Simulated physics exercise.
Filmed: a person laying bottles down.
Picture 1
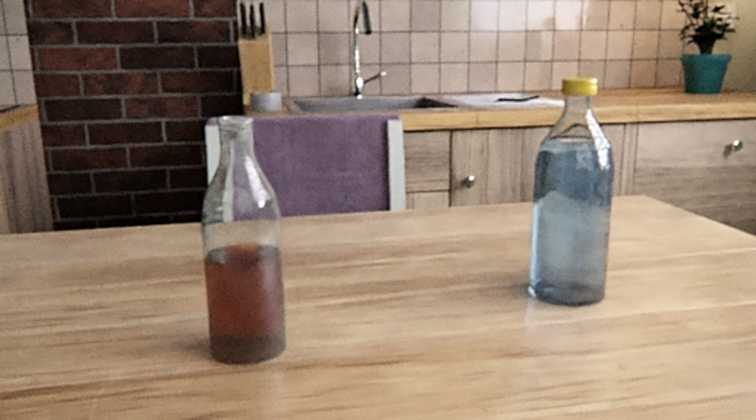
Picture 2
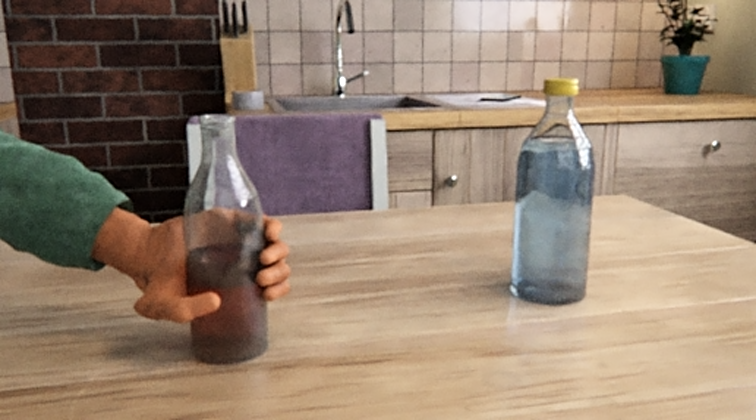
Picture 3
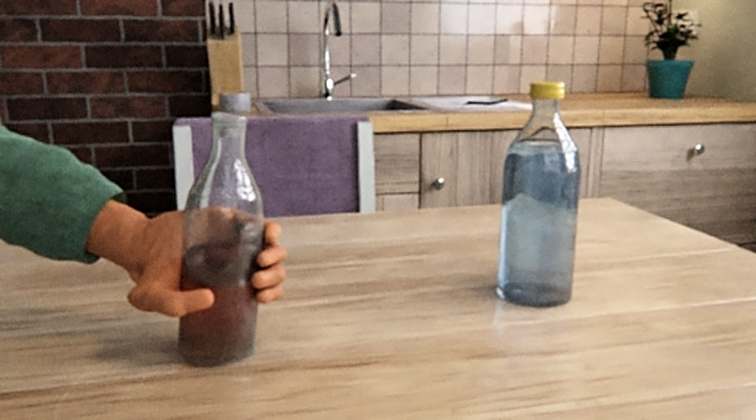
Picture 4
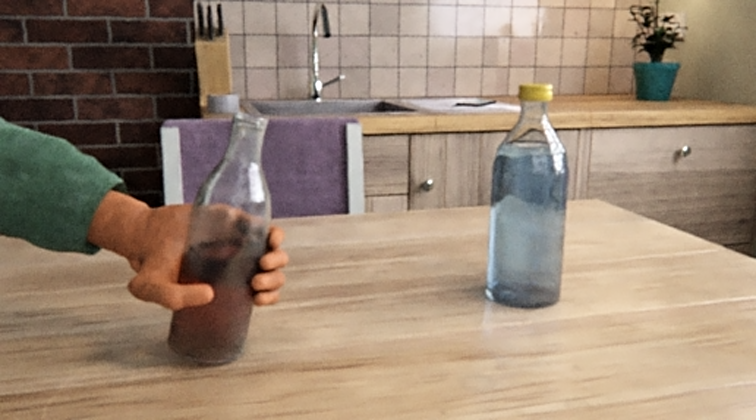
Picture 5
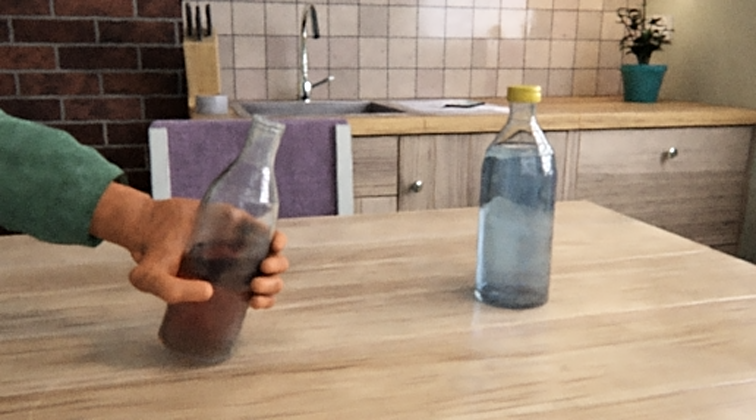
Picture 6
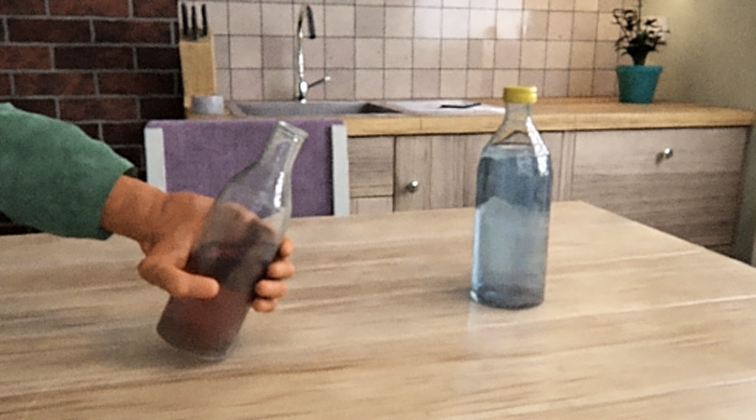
A hand in a green sleeve grasping the open left bottle of reddish liquid and tilting it rightward, the yellow-capped bottle standing upright.
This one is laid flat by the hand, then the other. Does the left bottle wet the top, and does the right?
In the end left bottle: The result will be some loss; right bottle: The result will be no loss.
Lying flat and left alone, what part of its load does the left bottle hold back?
About 55 percent.
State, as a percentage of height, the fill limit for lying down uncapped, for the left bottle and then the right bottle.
First 22 %, second 26 %.
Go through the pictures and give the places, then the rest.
The first picture shows both stand upright; left bottle (242, 234) about half full, open; right bottle (573, 189) about three quarters full, capped.
The second picture shows a hand takes the left bottle; left bottle about half full, surface at (226, 253); right bottle about three quarters full, surface at (558, 141).
In the third picture, the left bottle leans; left bottle (223, 232) about half full; right bottle (541, 191) about three quarters full.
In the fourth picture, the left bottle leans; left bottle about half full, surface at (224, 249); right bottle about three quarters full, surface at (532, 146).
In the fifth picture, the left bottle leans; left bottle (233, 230) about half full; right bottle (518, 194) about three quarters full.
In the sixth picture, the left bottle leans; left bottle (244, 231) tipped 25°, open; right bottle about three quarters full, surface at (517, 148), capped.
Next, the left bottle is nearly down; left bottle, dry at the neck.
After that, the left bottle lies flat; left bottle, some has come out.
Finally, both lie flat; left bottle, some has come out; right bottle, dry at the neck.
